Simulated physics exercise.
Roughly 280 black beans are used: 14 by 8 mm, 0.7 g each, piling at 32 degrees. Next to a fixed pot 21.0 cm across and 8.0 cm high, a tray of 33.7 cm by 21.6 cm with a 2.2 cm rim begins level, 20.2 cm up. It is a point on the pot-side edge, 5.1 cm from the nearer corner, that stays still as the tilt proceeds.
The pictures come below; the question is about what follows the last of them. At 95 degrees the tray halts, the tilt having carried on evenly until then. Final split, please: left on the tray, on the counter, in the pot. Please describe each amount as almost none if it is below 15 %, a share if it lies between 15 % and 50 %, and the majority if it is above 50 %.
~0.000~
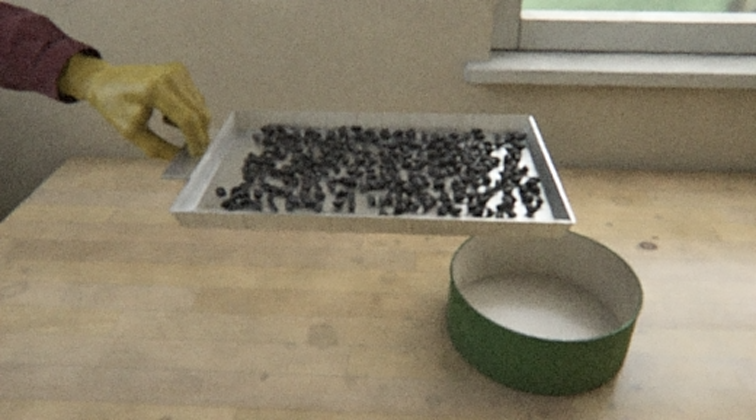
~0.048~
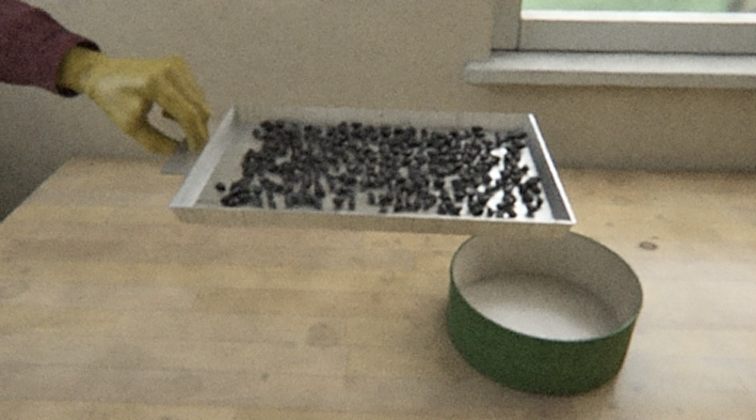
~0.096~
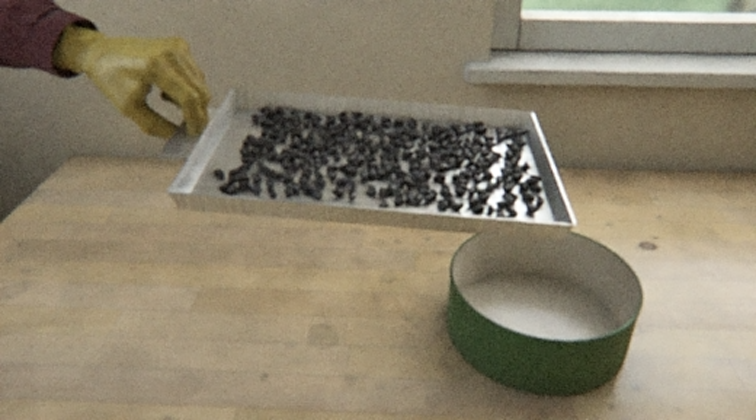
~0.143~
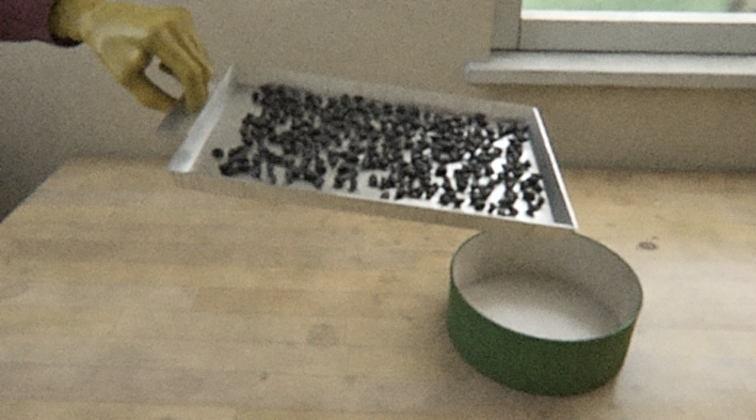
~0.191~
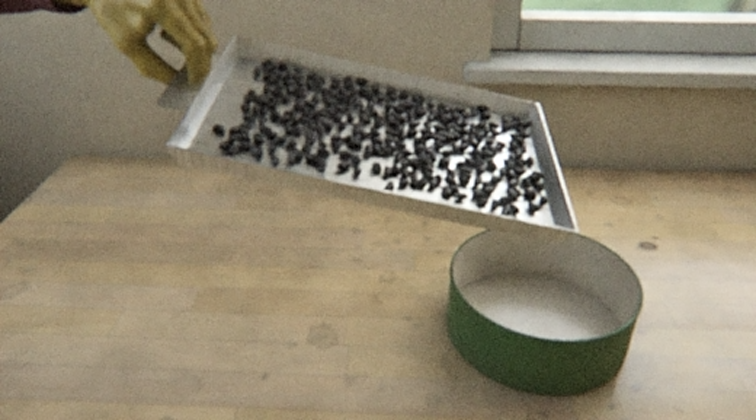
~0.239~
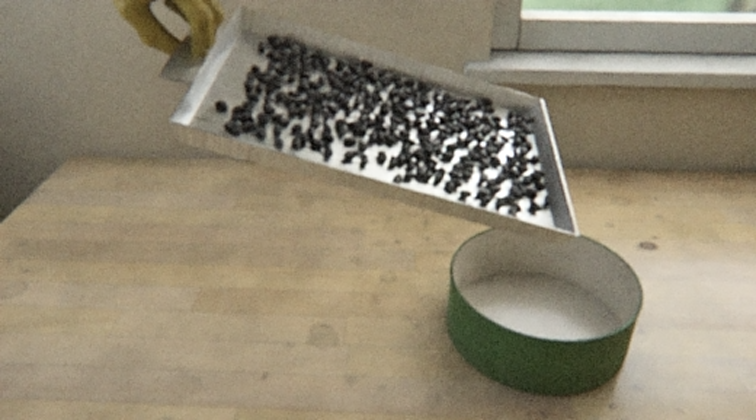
Tray: Minor; counter: Major; pot: Middling.
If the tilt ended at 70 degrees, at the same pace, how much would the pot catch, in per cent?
Around 20 in a hundred.
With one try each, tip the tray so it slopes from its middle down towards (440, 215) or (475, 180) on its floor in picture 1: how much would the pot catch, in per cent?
About 5 per cent on the first try and 65 per cent on the second.
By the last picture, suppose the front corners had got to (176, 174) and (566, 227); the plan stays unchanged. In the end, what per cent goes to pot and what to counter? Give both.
Per cent by place - pot 5, counter 95.
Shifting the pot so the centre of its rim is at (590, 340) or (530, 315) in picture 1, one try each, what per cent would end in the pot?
Roughly 100 per cent, then 65 per cent.
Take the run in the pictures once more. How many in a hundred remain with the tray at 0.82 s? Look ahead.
Around 35 percent of it.
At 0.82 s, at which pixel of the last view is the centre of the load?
I reckon close to (608, 285).
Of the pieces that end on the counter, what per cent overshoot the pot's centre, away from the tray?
That works out to about 90 percent.
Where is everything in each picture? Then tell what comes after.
Tray tilt 0 degrees, front corners at (180, 207) and (564, 217); middle of the pieces at (385, 169); pot at (544, 275), in the first frame.
Tray tilt 1 degrees, front corners at (179, 202) and (565, 218); middle of the pieces at (385, 166), in the second frame.
Tray tilt 4 degrees, front corners at (178, 188) and (566, 220), lowest corner right front; middle of the pieces at (386, 158), in the third frame.
Tray tilt 9 degrees, front corners at (177, 166) and (567, 222), lowest corner right front; middle of the pieces at (388, 147), in the fourth frame.
Tray tilt 14 degrees, front corners at (178, 143) and (568, 225), lowest corner right front; middle of the pieces at (391, 134), in the fifth frame.
Tray tilt 19 degrees, front corners at (181, 119) and (569, 228), lowest corner right front; middle of the pieces at (395, 122); pot at (544, 275). The tray's pace is about 105 degrees a second, in the sixth frame.
After 0.59 s, tilt 56 degrees; the tray holds 100 %, the pot 0 %.
Then, at 0.82 s, tilt 80 degrees; the tray holds 35 %, the pot 5 %.
Then, at 1.17 s, tilt 95 degrees; the tray holds 0 %, the pot 20 %.
By 2.1 s all is still; tray 0 %, counter 80 %, pot 20 %.
